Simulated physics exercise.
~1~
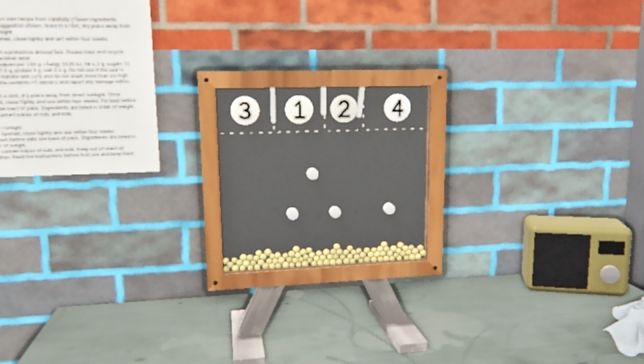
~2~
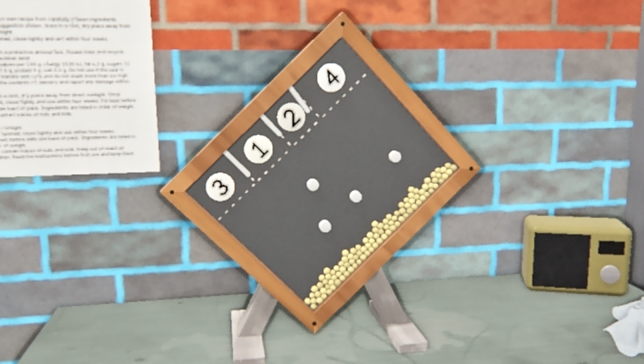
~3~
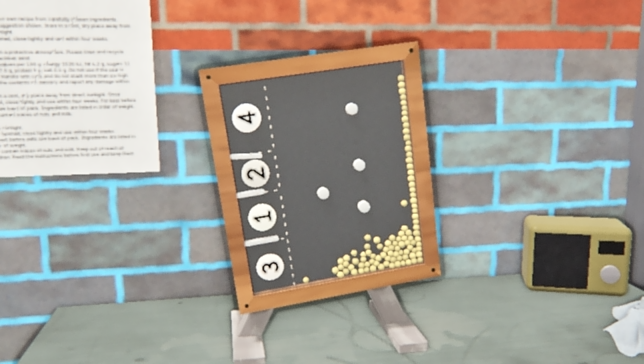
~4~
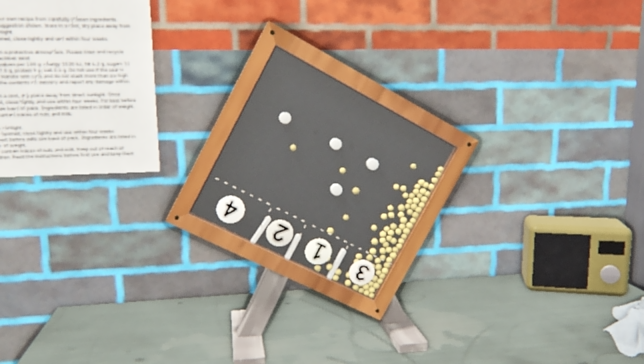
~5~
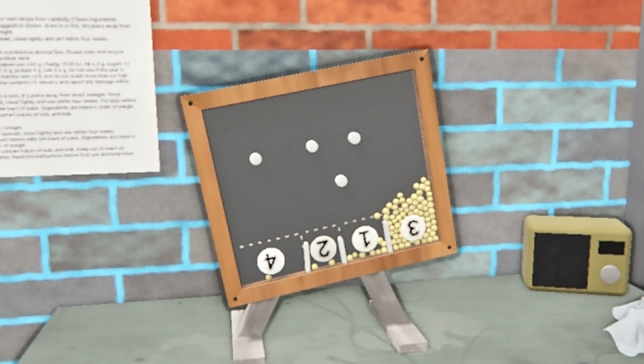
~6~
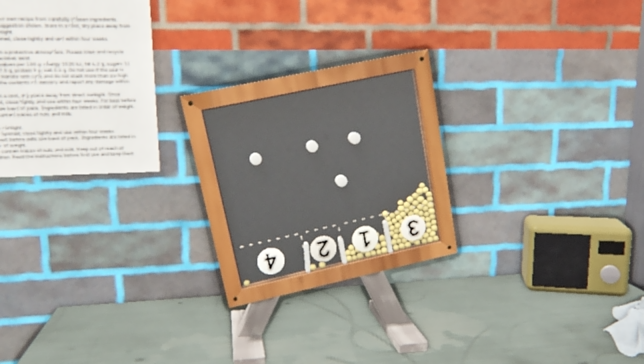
A wood-framed shadow box stands on a table before a brick wall, a layer of pale yellow beans resting along its bottom edge beneath four white pegs and a top row of numbered pockets. The box turns anticlockwise, and the beans slope up toward the right. As it tips onto its side, they spill into a heap at the lower right. Turning further, it sends beans tumbling past the pegs toward the pockets, now underneath. It stops nearly upside down, slightly tilted, with most beans piled in and above pocket three, some in pocket one, and few elsewhere.
